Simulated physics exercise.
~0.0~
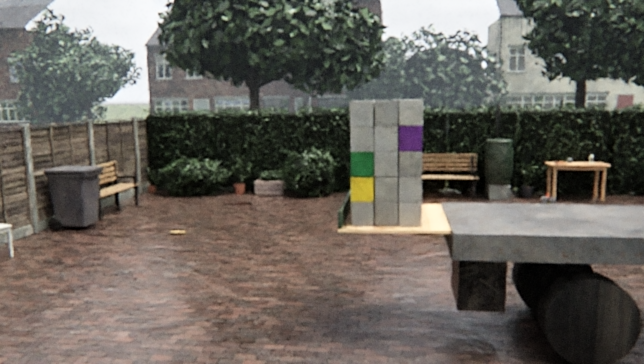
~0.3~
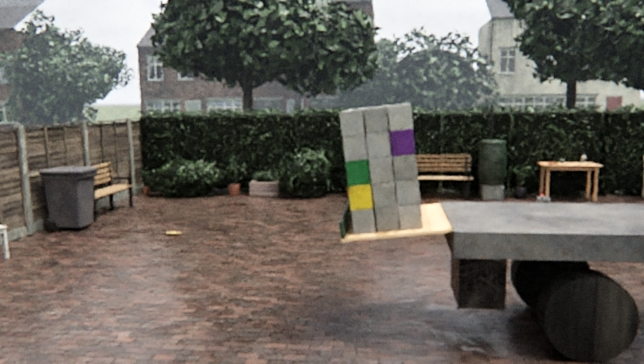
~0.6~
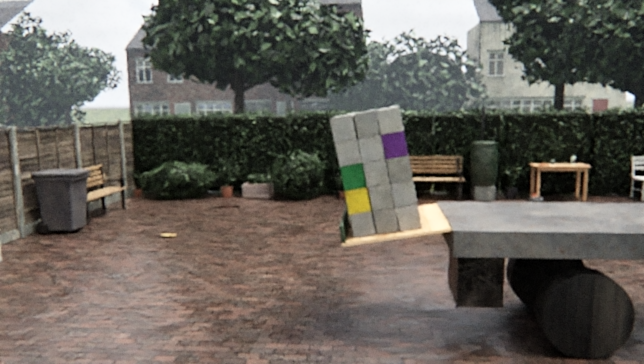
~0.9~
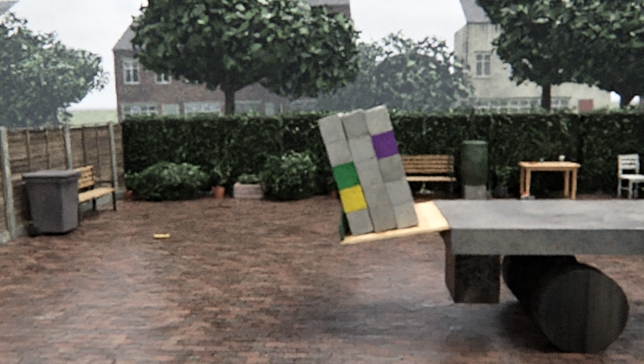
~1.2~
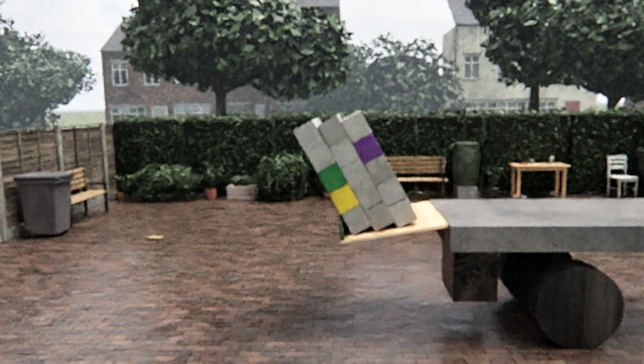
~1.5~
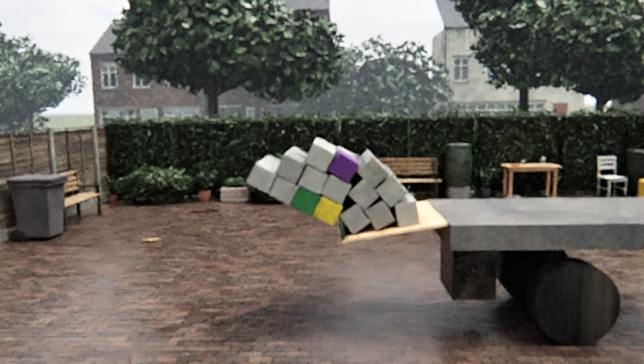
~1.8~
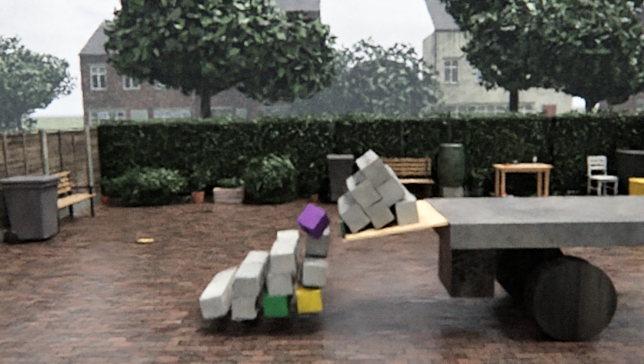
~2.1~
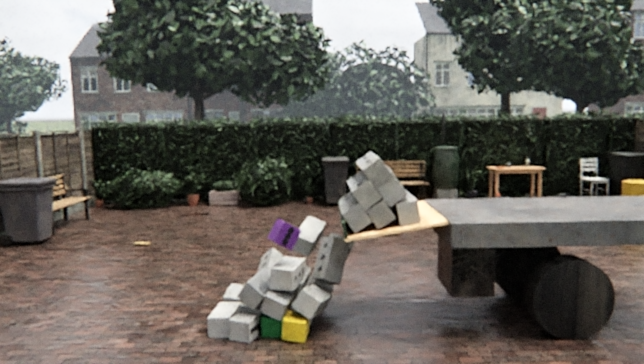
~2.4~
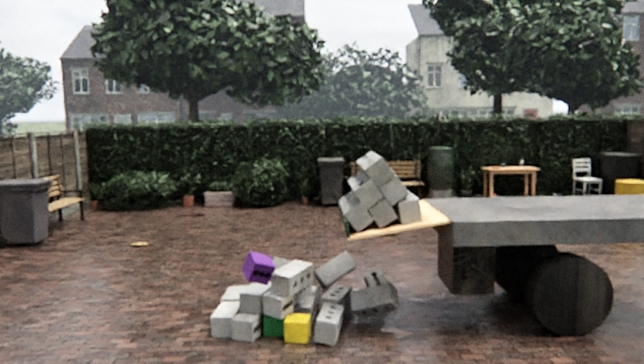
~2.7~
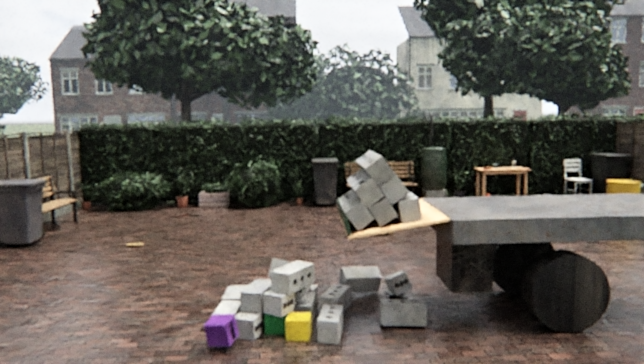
A tall stack of grey concrete blocks, with one purple, one green and one yellow among them, stands on a pale flap at the left end of a grey flat-bed. The camera drifts slightly around a wet brick-paved yard with a fence, hedge, benches, trees and houses behind. The flap tips down to the left, and the stack leans, shears and topples over the edge. Many blocks crash onto the paving, and the purple one tumbles down the pile. Finally, the coloured blocks lie on the ground among grey ones, while a small heap stays on the sloping flap.
